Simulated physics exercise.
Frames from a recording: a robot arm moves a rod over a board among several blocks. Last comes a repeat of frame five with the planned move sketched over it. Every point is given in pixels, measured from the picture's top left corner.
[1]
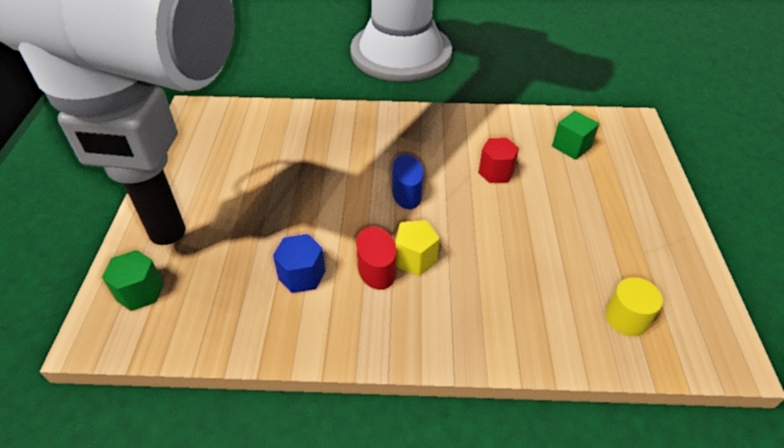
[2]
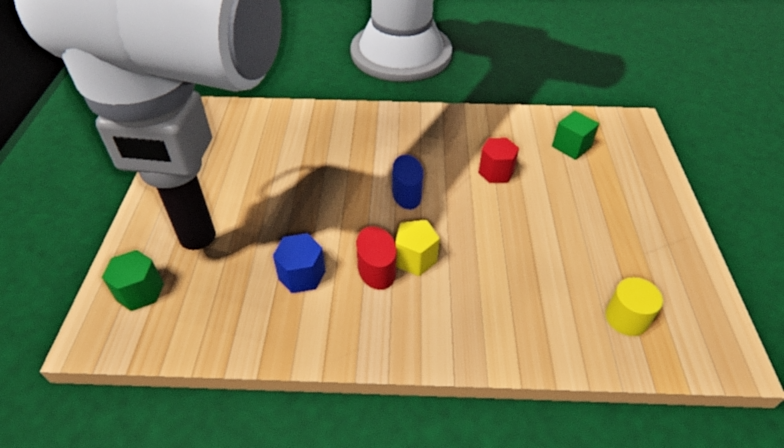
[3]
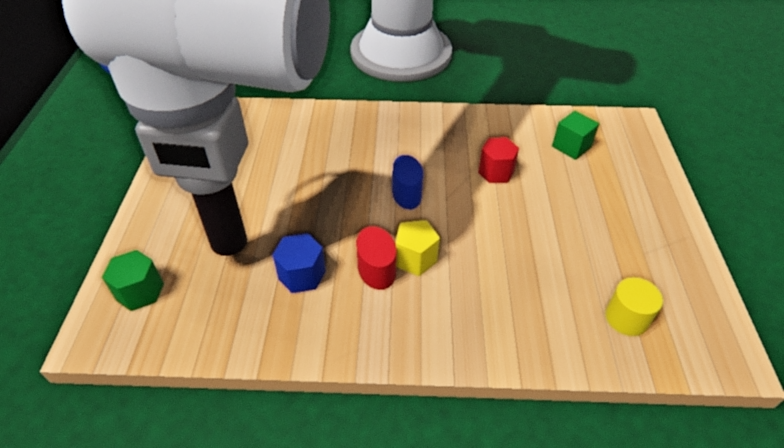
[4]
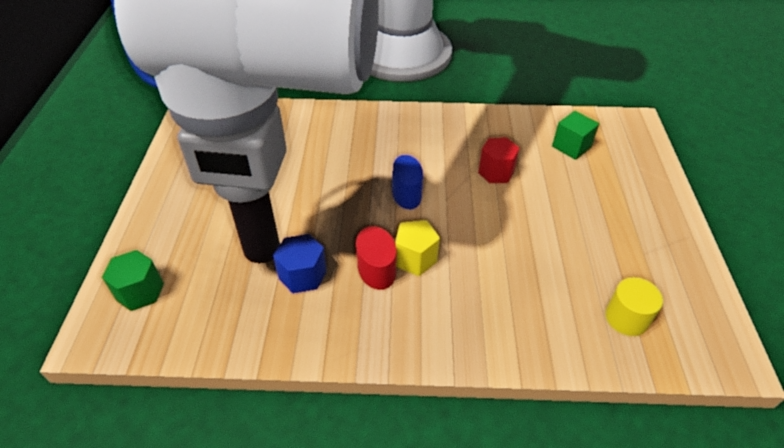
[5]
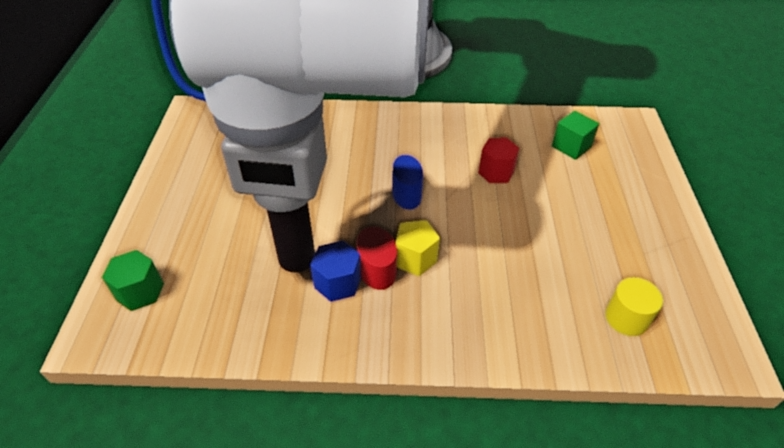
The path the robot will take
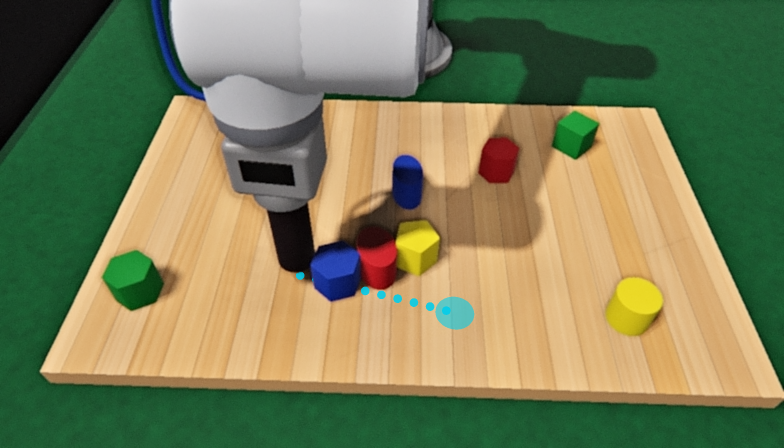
A robot arm slid a black rod rightward across a wooden board and pushed the blue hexagonal block a short way right, up beside the red oval block, while the other blocks stayed put.
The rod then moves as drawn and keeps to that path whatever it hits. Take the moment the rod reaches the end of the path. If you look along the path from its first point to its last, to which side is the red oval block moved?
Side: Left.
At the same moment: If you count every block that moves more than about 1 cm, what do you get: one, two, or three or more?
The count is three or more.
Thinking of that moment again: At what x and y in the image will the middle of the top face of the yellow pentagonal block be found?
Its top middle: (445, 221).
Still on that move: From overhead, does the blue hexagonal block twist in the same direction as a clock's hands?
The answer is yes.
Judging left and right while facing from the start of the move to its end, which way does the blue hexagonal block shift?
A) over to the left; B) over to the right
The answer is B.
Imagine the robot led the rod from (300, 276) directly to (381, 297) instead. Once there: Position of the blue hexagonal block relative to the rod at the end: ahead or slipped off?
Answer: Still ahead.
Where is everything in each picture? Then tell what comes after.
Lower end of the rod at (168, 232), tops of blocks, blue hexagonal block at (298, 251), red oval block at (376, 246), yellow pentagonal block at (417, 235), in the first frame.
Rod at (198, 237), blocks as before, in the second frame.
Rod at (229, 242), blocks as before, in the third frame.
Rod at (262, 250), blocks as before, in the fourth frame.
Rod at (297, 258), blue hexagonal block at (335, 259), red oval block at (377, 246), yellow pentagonal block at (417, 235), in the fifth frame.
The drawn path runs straight from (300, 276) to (455, 313).
What follows on the original path. One third of the way, rod at (349, 270); blue hexagonal block at (383, 283), turned 15° clockwise; red oval block at (408, 251), turned 65° anticlockwise; yellow pentagonal block at (432, 227).
Two thirds of the way, rod at (402, 283); blue hexagonal block at (430, 306), turned 50° clockwise; red oval block at (434, 252), turned 85° anticlockwise; yellow pentagonal block at (442, 223), turned 25° anticlockwise.
At the end, rod at (457, 296); blue hexagonal block at (462, 328), turned 90° clockwise; red oval block at (464, 252), turned 140° anticlockwise; yellow pentagonal block at (445, 221), turned 40° anticlockwise.
